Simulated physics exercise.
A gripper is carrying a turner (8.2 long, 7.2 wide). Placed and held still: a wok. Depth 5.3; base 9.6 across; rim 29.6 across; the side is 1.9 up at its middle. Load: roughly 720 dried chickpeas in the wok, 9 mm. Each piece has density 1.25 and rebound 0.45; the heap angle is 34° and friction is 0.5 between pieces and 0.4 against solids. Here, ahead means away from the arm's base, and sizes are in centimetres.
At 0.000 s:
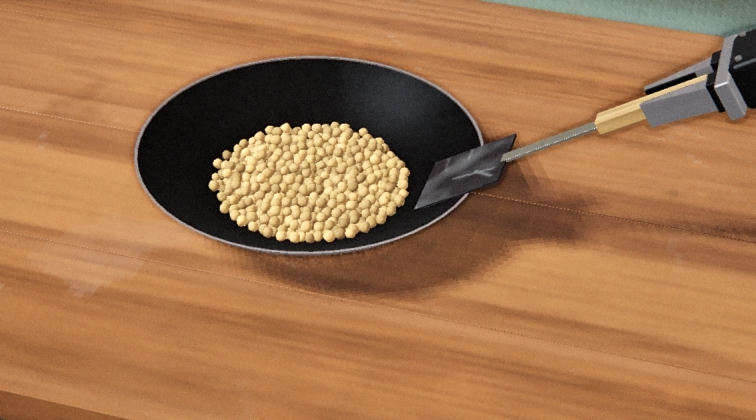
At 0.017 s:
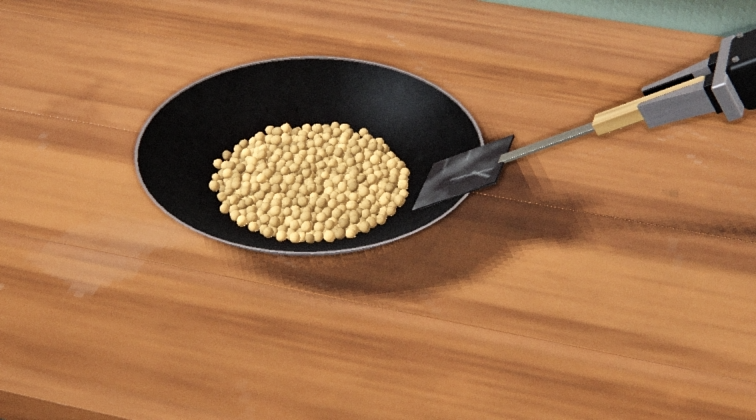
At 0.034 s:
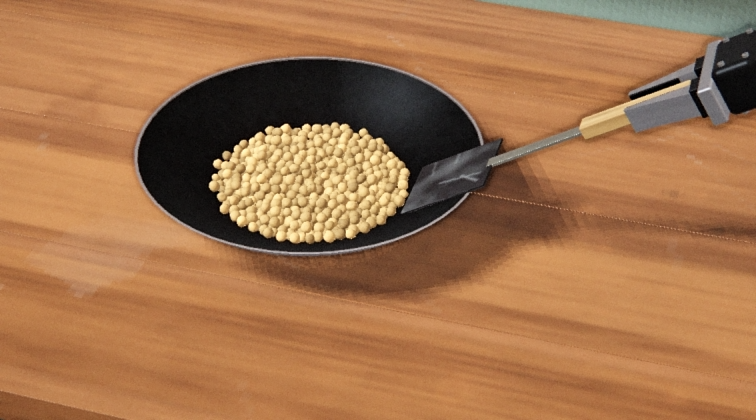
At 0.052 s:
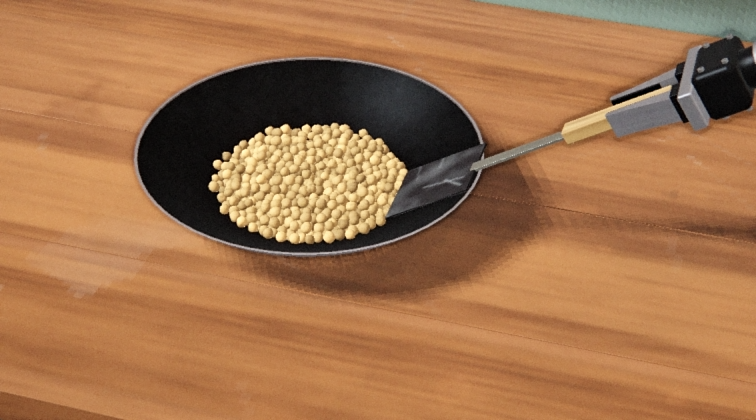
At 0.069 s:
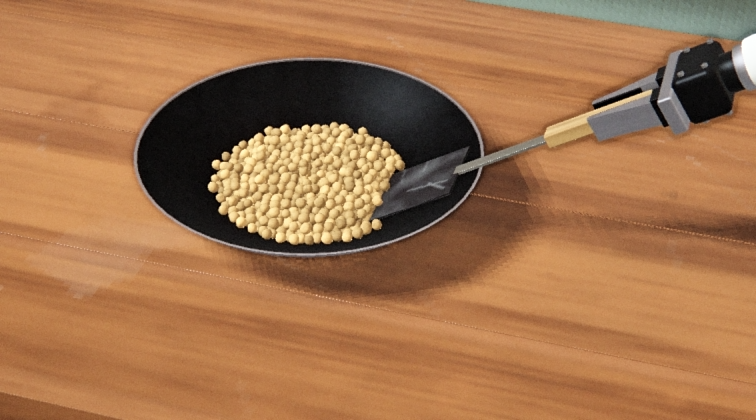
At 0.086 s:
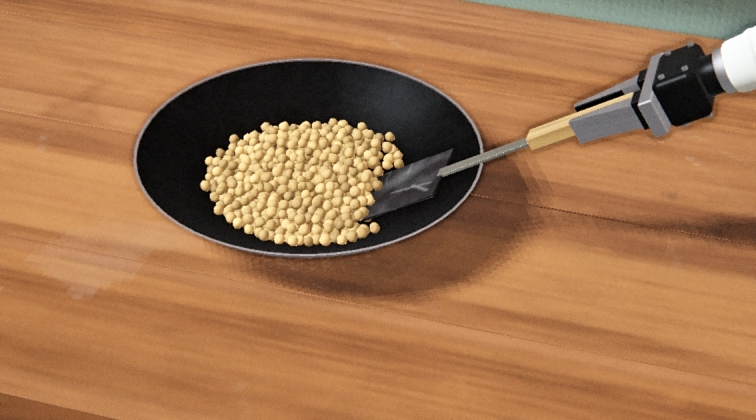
Robot gripper sliding a dark turner leftward into a black wok, nudging the near edge of a pale chickpea pile.
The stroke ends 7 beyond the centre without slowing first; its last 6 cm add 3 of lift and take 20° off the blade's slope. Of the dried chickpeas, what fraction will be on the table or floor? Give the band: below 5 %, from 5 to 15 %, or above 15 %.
Below 5 %.
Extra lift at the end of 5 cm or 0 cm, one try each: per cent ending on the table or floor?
It comes to around 10 per cent on the first try and around 5 per cent on the second.
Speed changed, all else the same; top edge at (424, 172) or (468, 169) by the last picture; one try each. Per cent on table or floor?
That comes to about 10 and about 0 percent, in that order.
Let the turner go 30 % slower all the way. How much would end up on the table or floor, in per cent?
It would be roughly 0 percent.
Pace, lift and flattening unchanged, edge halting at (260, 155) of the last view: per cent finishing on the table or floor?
0 %, roughly.
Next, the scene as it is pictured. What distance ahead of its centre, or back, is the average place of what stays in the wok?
Ahead, by about 5.0 cm.
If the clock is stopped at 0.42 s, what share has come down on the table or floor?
About 0 per cent.
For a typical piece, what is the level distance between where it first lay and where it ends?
Around 4 cm, measured level.
By 0.14 s, sloping 33°, highest piece 5 above the table; 717 in the wok.
By 0.19 s, sloping 25°, highest piece 5 above the table; 717 in the wok.
By 0.42 s, sloping 13°, highest piece 7 above the table; 706 in the wok, 5 on the table or floor, 6 on the blade or in flight.
By 1.47 s, sloping 13°, highest piece 6 above the table; 703 in the wok, 14 on the table or floor.
Final count, 703 in the wok, 14 on the table or floor. That is 2 % on the table or floor.
